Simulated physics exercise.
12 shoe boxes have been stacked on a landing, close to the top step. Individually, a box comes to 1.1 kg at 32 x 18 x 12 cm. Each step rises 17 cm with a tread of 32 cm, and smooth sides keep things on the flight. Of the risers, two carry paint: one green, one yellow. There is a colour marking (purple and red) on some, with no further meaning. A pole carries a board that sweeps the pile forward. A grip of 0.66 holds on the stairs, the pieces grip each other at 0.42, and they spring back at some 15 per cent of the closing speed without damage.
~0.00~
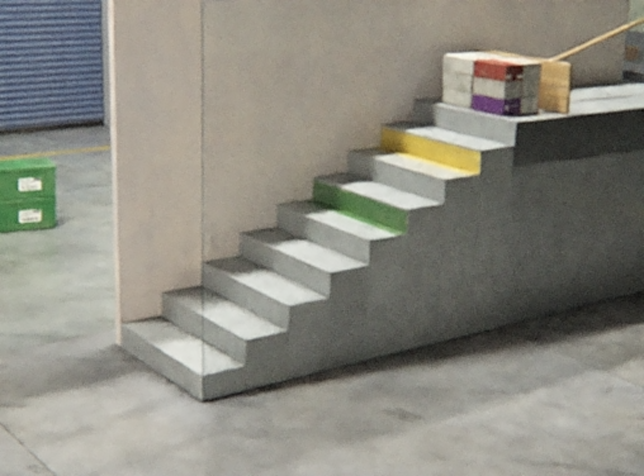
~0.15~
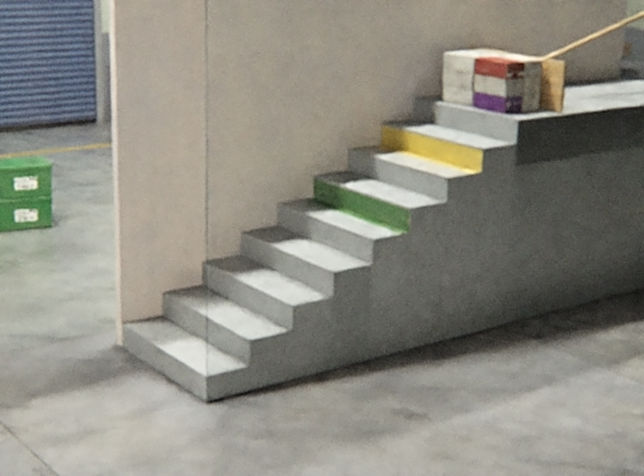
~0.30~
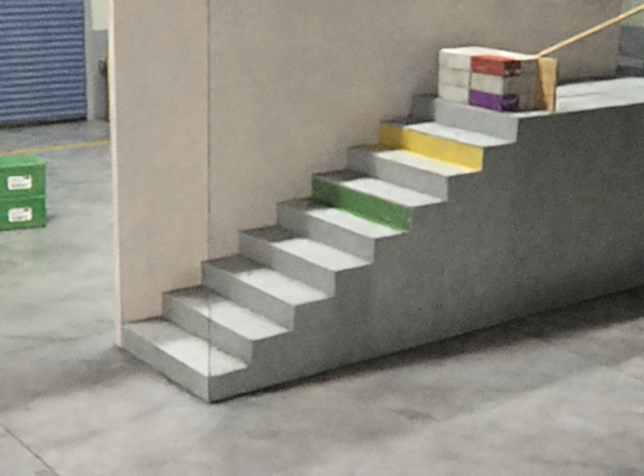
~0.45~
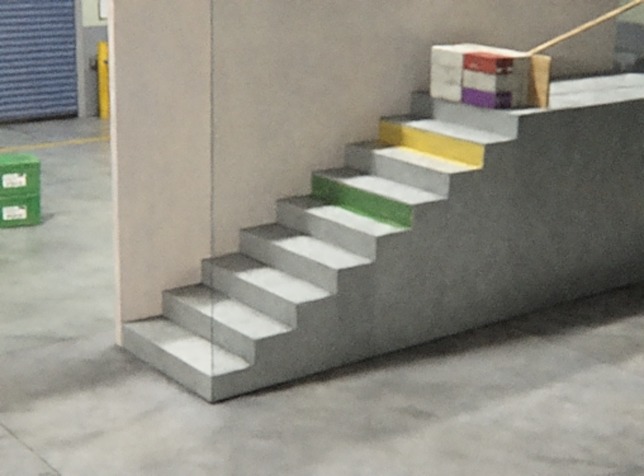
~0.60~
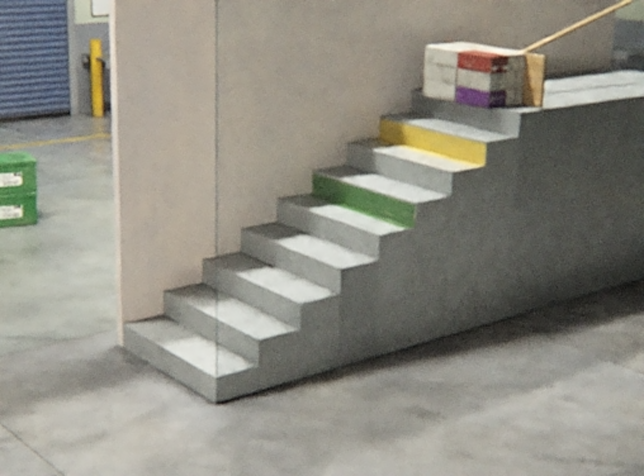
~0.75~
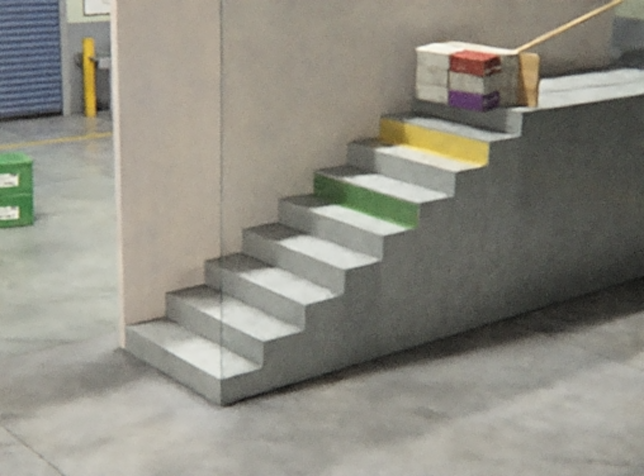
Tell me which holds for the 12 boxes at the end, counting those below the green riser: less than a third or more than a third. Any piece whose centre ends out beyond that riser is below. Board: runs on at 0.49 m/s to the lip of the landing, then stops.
For the 12 boxes, less than a third of them.
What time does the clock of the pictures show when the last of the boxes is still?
It all settles by about 2.0 s.
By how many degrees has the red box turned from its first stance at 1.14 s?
Roughly 70°.
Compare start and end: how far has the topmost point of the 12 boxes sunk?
Roughly 24 cm.
By 0.86 s, none of the 12 boxes below the green riser, 12 disturbed; purple box tilted 24°, 9 cm lower; red box tilted 23°, 8 cm lower.
By 1.14 s, none of the 12 boxes below the green riser, 12 disturbed; red box tilted 68°, 35 cm lower; purple box tilted 66°, 12 cm lower.
By 1.54 s, none of the 12 boxes below the green riser, 12 disturbed; red box upside down; purple box on its side.
When it is over (2.3 s), none of the 12 boxes below the green riser, 12 disturbed; red box upside down; purple box on its side. That is 0 per cent. In pixels of the last frame, middles, red box near (390, 179), purple box near (441, 125).
